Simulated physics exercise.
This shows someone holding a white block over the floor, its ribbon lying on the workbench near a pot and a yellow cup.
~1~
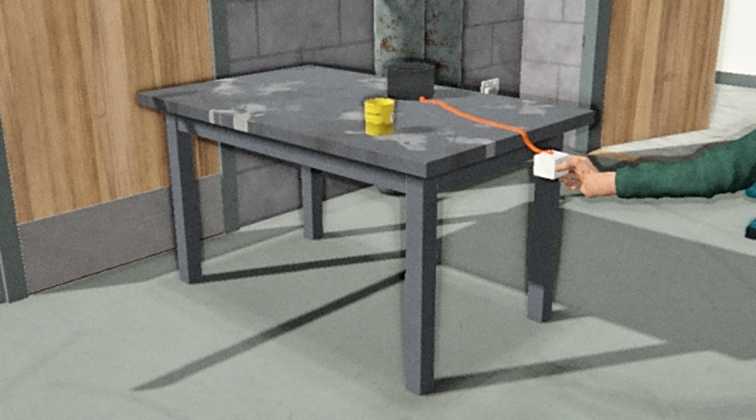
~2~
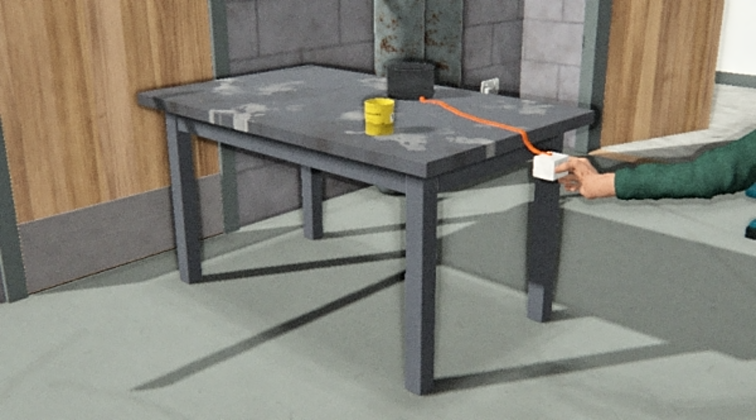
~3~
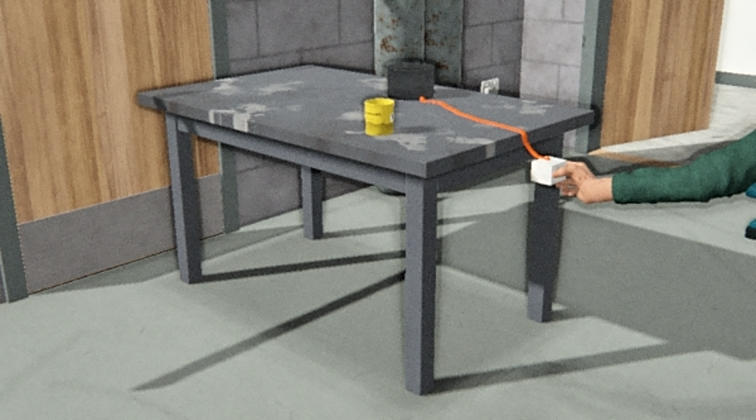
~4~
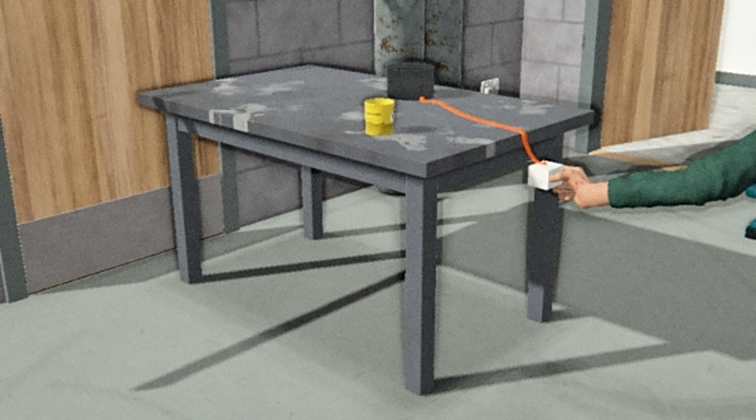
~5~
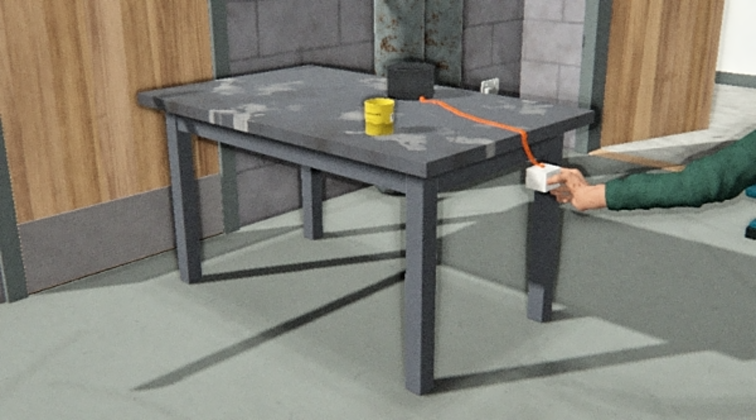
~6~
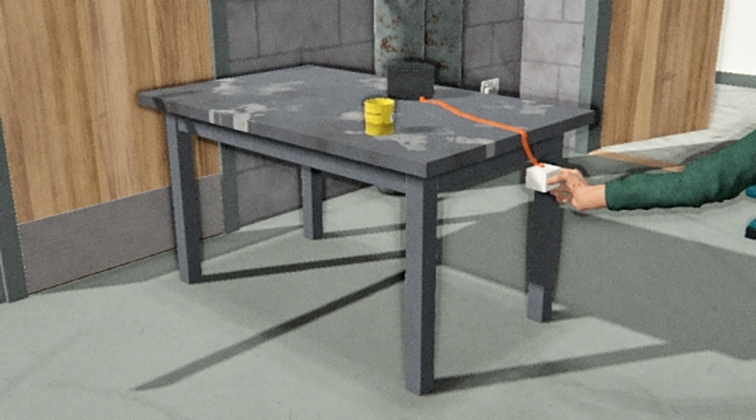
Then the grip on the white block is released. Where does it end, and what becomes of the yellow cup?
By the end the white block has stayed suspended, and the yellow cup has held its position.
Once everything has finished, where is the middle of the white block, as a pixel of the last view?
(518, 192).
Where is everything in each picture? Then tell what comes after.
The first picture shows white block (552, 165); pot (411, 66); yellow cup (379, 102).
The second picture shows white block (551, 166).
The third picture shows white block (549, 171).
The fourth picture shows white block (546, 175); ribbon through (448, 107) (474, 118).
The fifth picture shows white block (543, 178); ribbon through (448, 107) (474, 118).
The sixth picture shows white block (543, 178); pot (411, 66); yellow cup (379, 102); ribbon tied to the pot, with little slack.
Then, 0.72 s past the final frame, block in the air near (536, 197); pot still; cup still.
Then, 1.62 s past the final frame, block in the air near (544, 193); pot still; cup still.
When it is over, block in the air near (518, 192); pot still; cup still. The white block hangs in the air and the yellow cup remains where it stands.
